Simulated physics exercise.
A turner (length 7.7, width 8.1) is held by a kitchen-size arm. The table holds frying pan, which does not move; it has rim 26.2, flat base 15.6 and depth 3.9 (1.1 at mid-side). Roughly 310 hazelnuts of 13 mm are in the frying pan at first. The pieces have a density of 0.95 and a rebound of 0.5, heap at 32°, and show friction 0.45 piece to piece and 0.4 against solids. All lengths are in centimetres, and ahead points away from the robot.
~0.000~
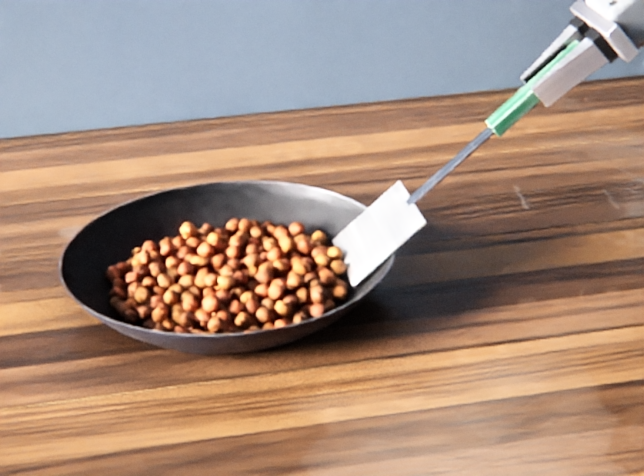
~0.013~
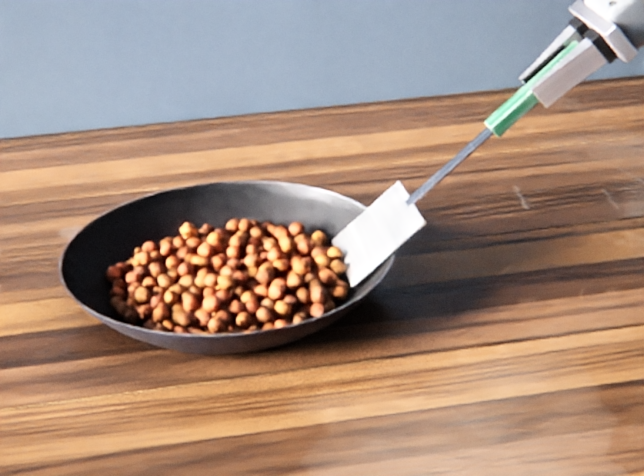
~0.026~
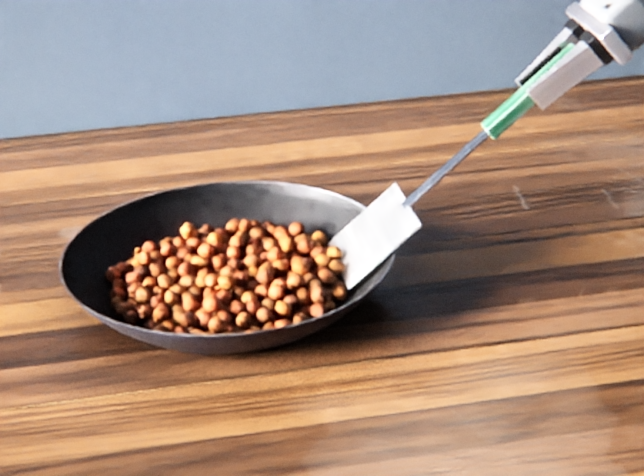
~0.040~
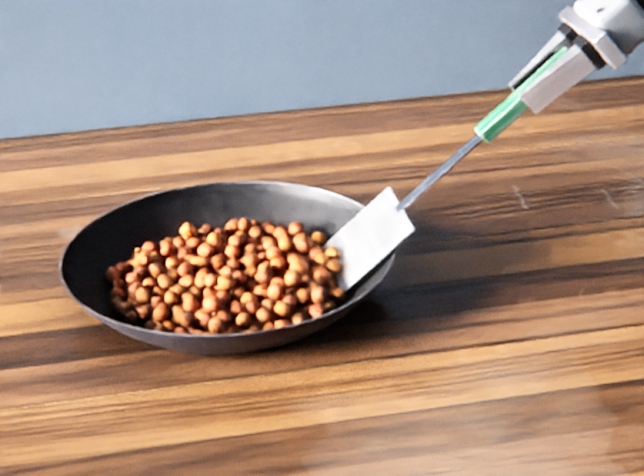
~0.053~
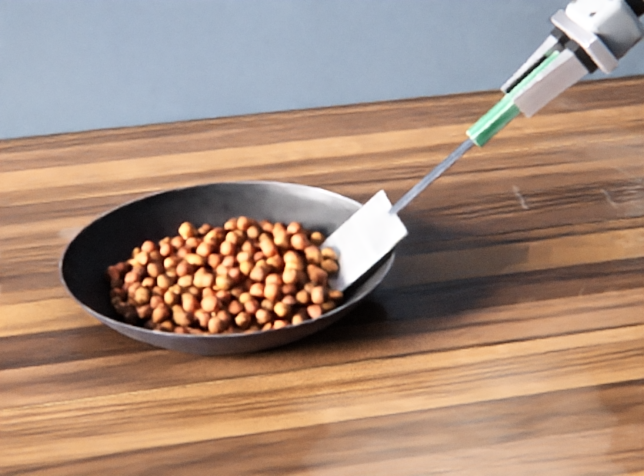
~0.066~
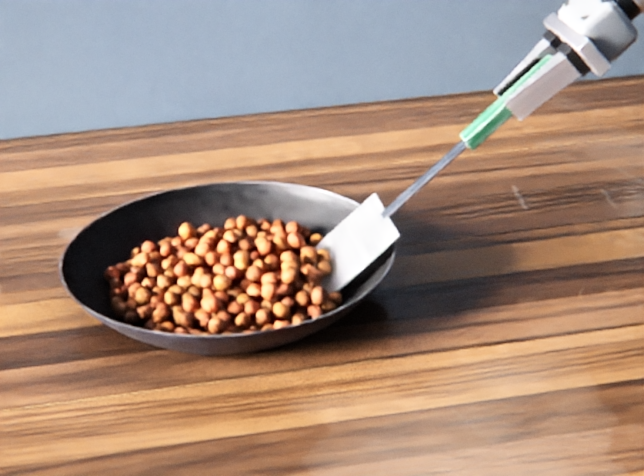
A dark frying pan heaped with small reddish-brown hazelnuts sits left of centre on a striped brown wooden table against a plain blue-grey wall, seen from slightly above by a still camera. A robot arm reaches in from the upper right, holding a pale, flat turner with a green-and-white handle at the pan's right side. The turner slides slowly down and left against the nuts, nudging those at the right edge slightly.
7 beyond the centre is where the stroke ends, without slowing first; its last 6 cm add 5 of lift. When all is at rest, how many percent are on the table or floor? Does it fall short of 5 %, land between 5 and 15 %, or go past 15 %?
It falls short of 5 %.
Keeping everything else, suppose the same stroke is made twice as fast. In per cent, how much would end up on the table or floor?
Some 20 in a hundred.
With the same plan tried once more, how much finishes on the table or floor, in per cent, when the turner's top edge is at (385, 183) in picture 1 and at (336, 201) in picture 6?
Some 20 percent ends up on the table or floor.
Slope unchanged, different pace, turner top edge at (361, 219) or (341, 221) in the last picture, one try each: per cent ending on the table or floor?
I'd estimate close to 20 and 20 in a hundred.
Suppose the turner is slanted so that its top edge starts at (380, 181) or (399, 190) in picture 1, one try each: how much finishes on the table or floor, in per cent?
Roughly 5% and 0%.
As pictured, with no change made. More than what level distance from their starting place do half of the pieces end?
Distance: Around 3 cm.
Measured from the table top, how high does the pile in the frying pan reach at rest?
Roughly 5.5 centimetres.
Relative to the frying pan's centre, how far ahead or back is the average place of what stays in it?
Some 4.0 cm ahead of the centre.
By 0.18 s, sloping 40°, highest piece 4 above the table; 312 in the frying pan.
By 0.30 s, sloping 40°, highest piece 6 above the table; 312 in the frying pan.
By 0.56 s, sloping 40°, highest piece 5 above the table; 305 in the frying pan, 5 on the table or floor, 2 on the blade or in flight.
By 1.61 s, sloping 40°, highest piece 5 above the table; 305 in the frying pan, 7 on the table or floor.
Final count, 305 in the frying pan, 7 on the table or floor. That is 2 % on the table or floor.
